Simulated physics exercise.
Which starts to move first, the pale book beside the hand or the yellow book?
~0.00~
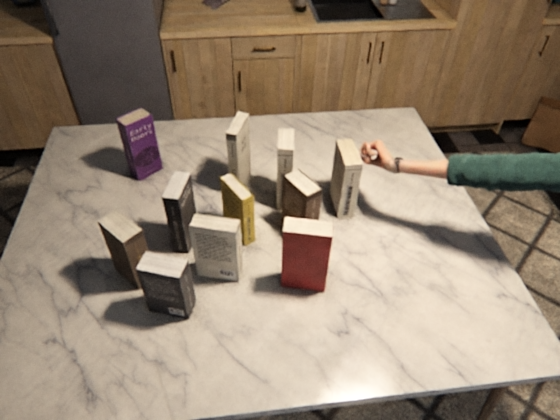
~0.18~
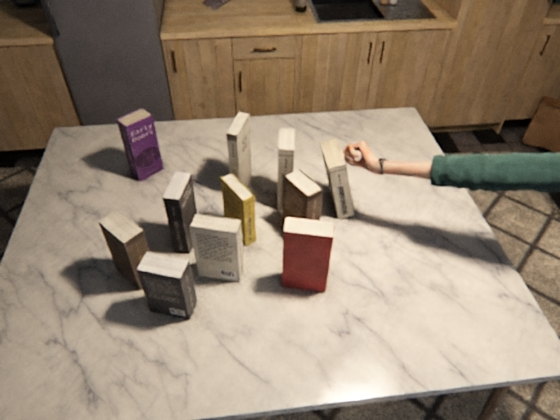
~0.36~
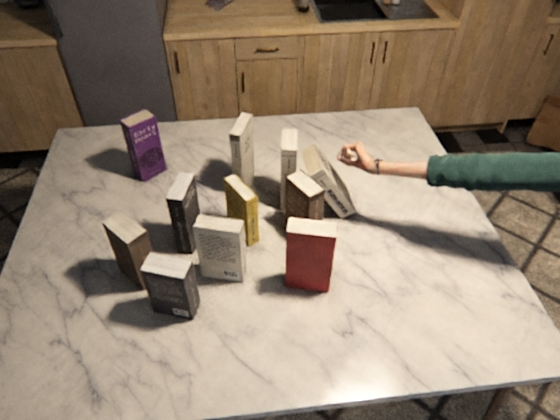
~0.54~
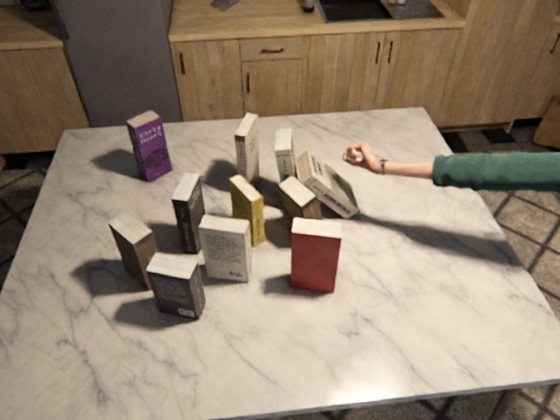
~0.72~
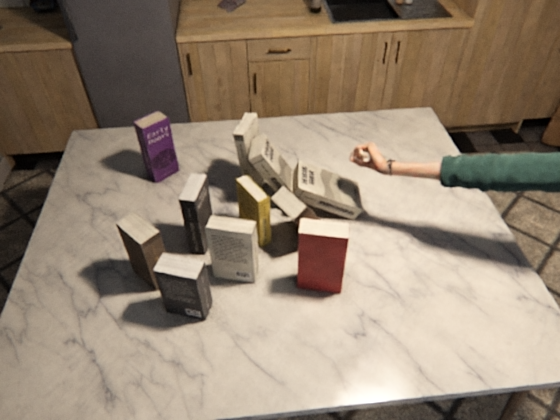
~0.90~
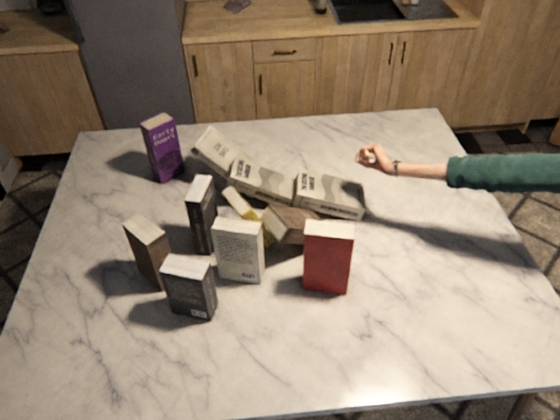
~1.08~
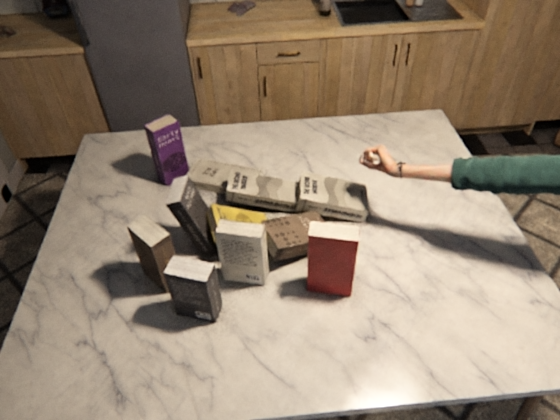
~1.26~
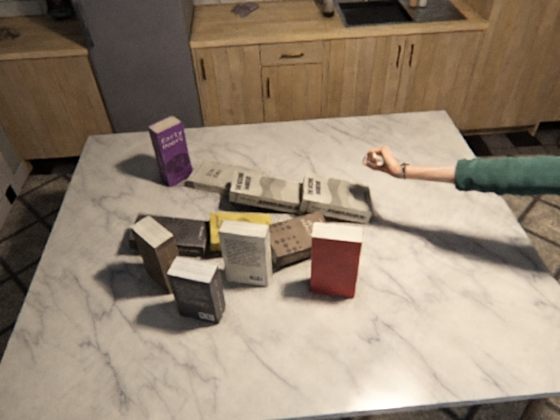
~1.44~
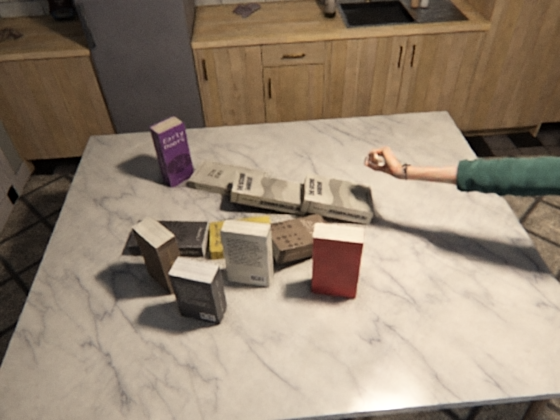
The pale book beside the hand starts to move first. The yellow book tips only later, after other pale books have begun to fall.
A hand tips a pale book leftward, toppling several others while purple and red books stay standing.
